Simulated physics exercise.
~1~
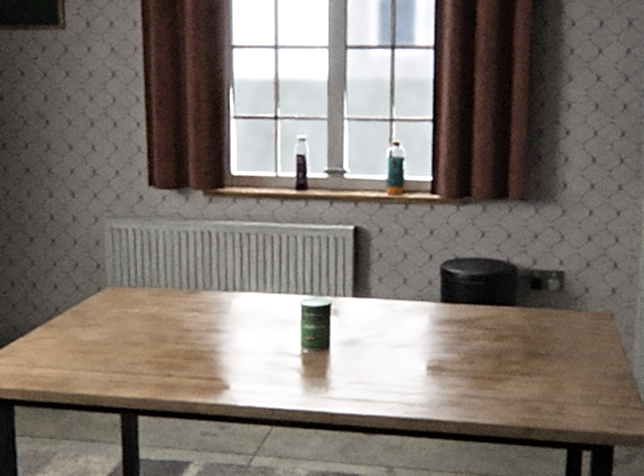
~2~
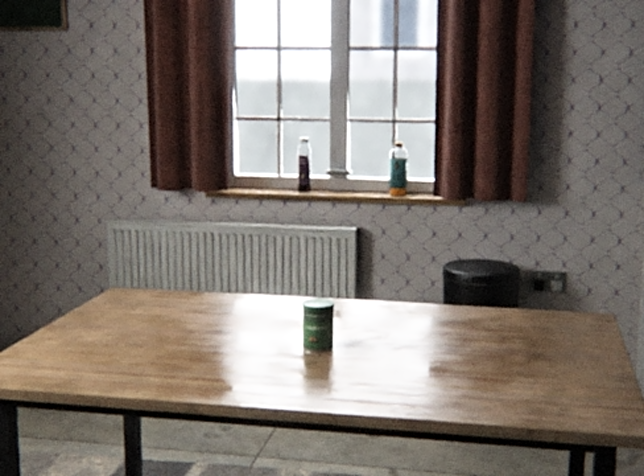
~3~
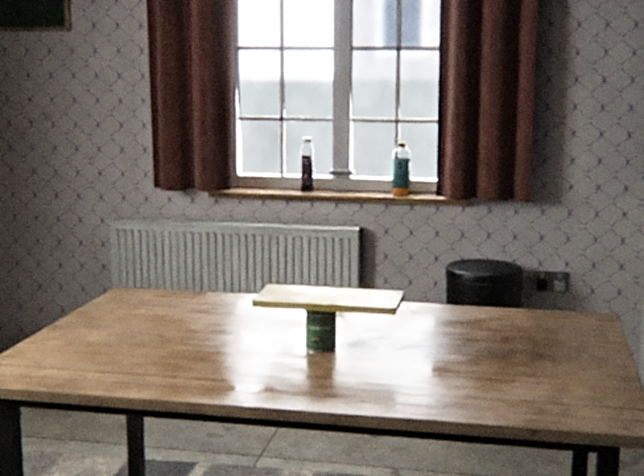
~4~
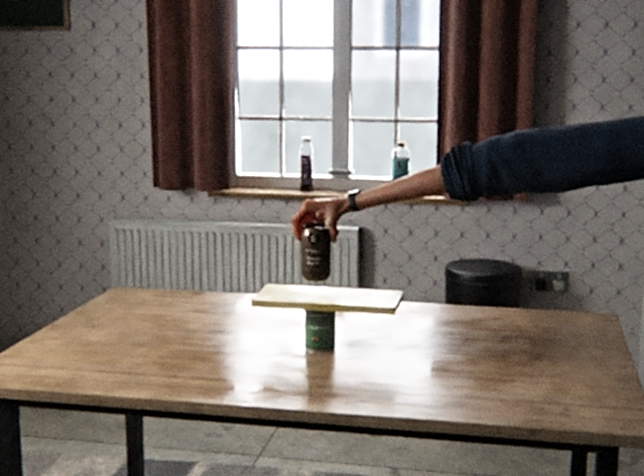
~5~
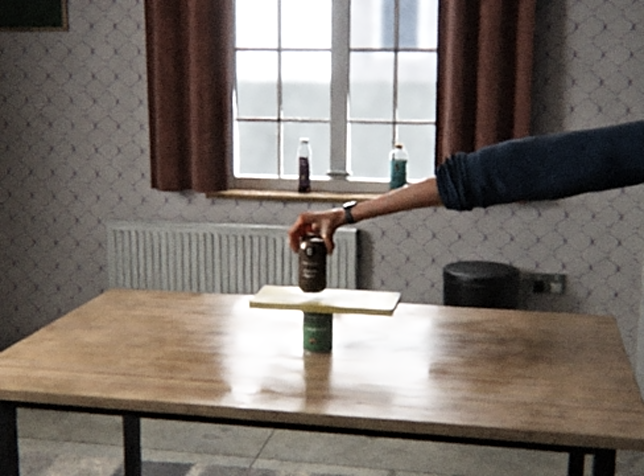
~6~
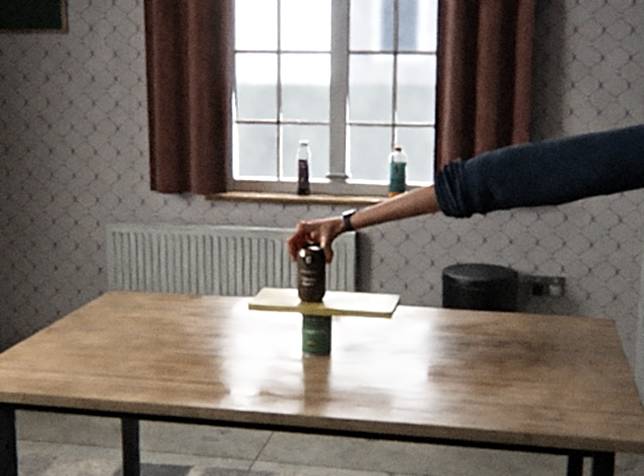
In a room with patterned wallpaper, a wooden table stands before a radiator and a brown-curtained window, seen from across the table by a camera that shifts very slightly. A green can sits mid-table, two bottles on the sill behind and a black bin to the right. A pale yellow board appears on the can, then a dark-sleeved arm from the right lowers a brown can onto it, fingers still on top.
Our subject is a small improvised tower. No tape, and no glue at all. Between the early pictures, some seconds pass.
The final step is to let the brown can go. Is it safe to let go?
Yes. Sure enough, it lasts just fine.
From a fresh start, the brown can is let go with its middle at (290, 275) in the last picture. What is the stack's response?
Result: The stack stays stable.
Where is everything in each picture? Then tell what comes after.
In the first frame, the last thing is not in view yet.
In the second frame, the last thing is not in view yet.
In the third frame, the last thing is not in view yet; yellow board (329, 299).
The fourth frame shows on its way; brown can (316, 253); yellow board (328, 299).
The fifth frame shows on its way; brown can (313, 265); yellow board (326, 301).
The sixth frame shows in place under the hand; brown can (312, 274); yellow board (325, 303).
Then, 0.30 s after the last picture, nothing has stirred.
Then, 0.70 s after the last picture, brown can resting near (312, 274).
At rest, all 3 in place. Seen from the same camera at the end, brown can near (312, 274). The stack stays up.
